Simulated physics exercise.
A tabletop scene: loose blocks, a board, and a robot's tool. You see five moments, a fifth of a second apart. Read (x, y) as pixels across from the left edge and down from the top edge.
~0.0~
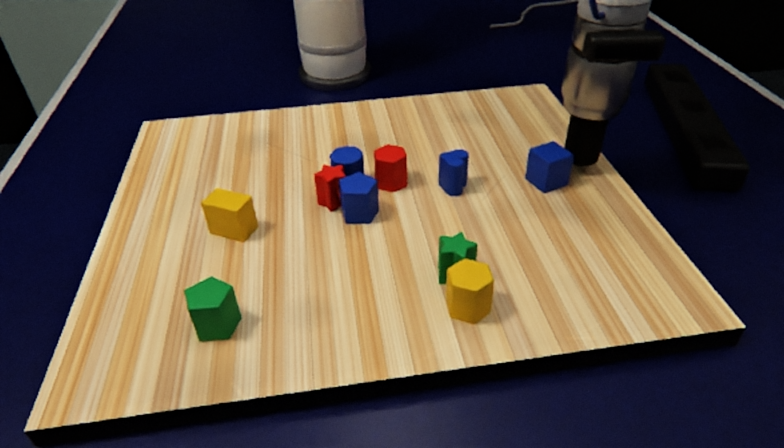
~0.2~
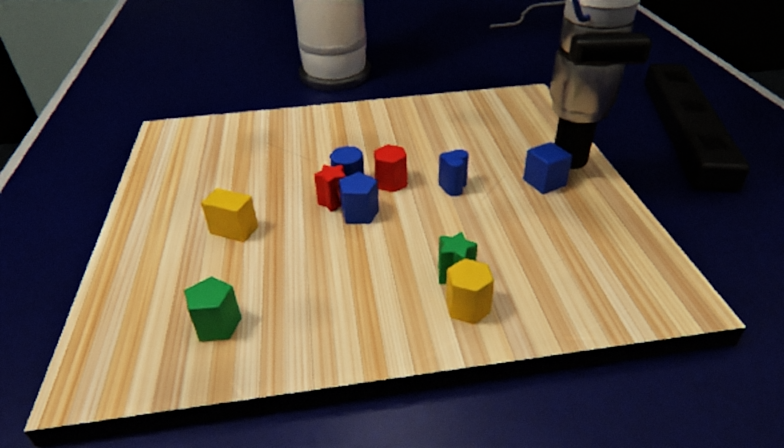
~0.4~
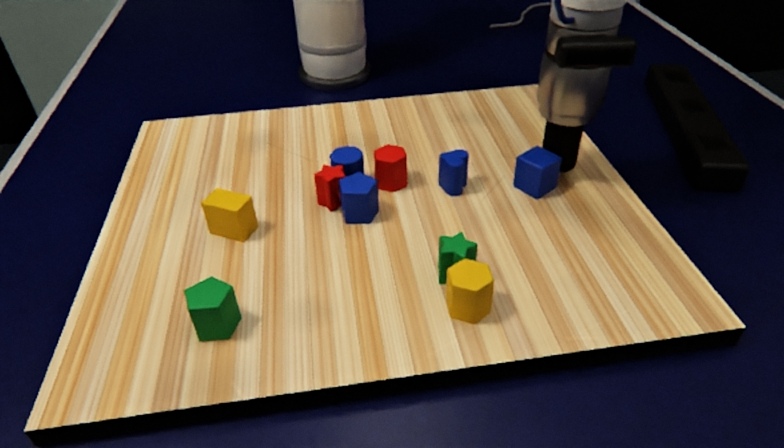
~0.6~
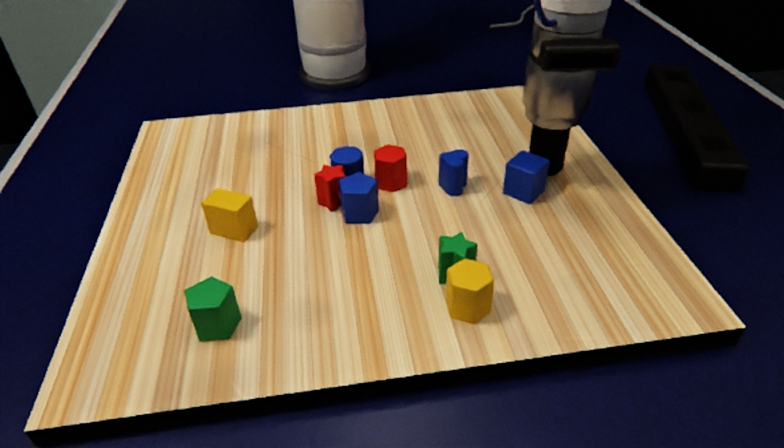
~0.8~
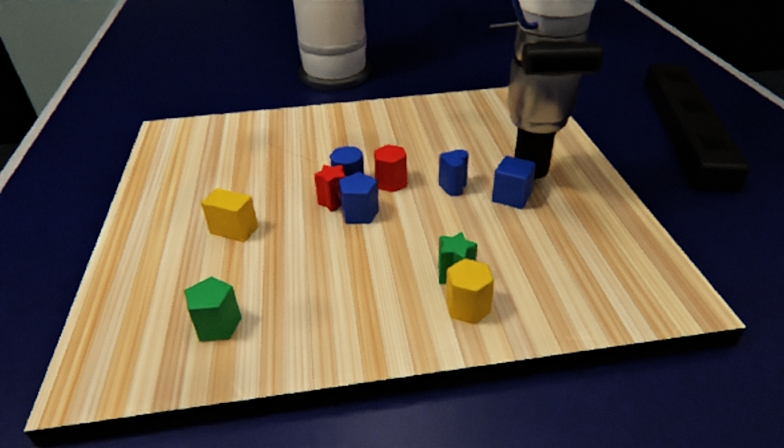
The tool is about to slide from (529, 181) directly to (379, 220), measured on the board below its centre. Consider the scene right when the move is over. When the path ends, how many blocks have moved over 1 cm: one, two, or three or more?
The number of blocks that move over 1 cm is three or more.
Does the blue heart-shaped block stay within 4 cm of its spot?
Yes, that is what happens.
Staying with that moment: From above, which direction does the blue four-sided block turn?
Seen from overhead, it turns anticlockwise.
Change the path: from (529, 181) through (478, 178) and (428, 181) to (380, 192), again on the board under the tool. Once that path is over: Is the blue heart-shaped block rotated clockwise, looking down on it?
No.
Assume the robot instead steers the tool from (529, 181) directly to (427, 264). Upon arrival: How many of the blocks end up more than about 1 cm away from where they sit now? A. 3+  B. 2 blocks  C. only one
(C)
What follows on the original path. One third of the way, tool (482, 184); blue four-sided block (482, 184), turned 30° anticlockwise.
Two thirds of the way, tool (430, 197); blue heart-shaped block (437, 156), turned 50° clockwise; blue four-sided block (478, 188), turned 45° anticlockwise.
At the end, tool (378, 210); red star block (327, 170); blue pentagon (340, 185); blue heart-shaped block (437, 156), turned 50° clockwise; blue four-sided block (478, 188), turned 45° anticlockwise.
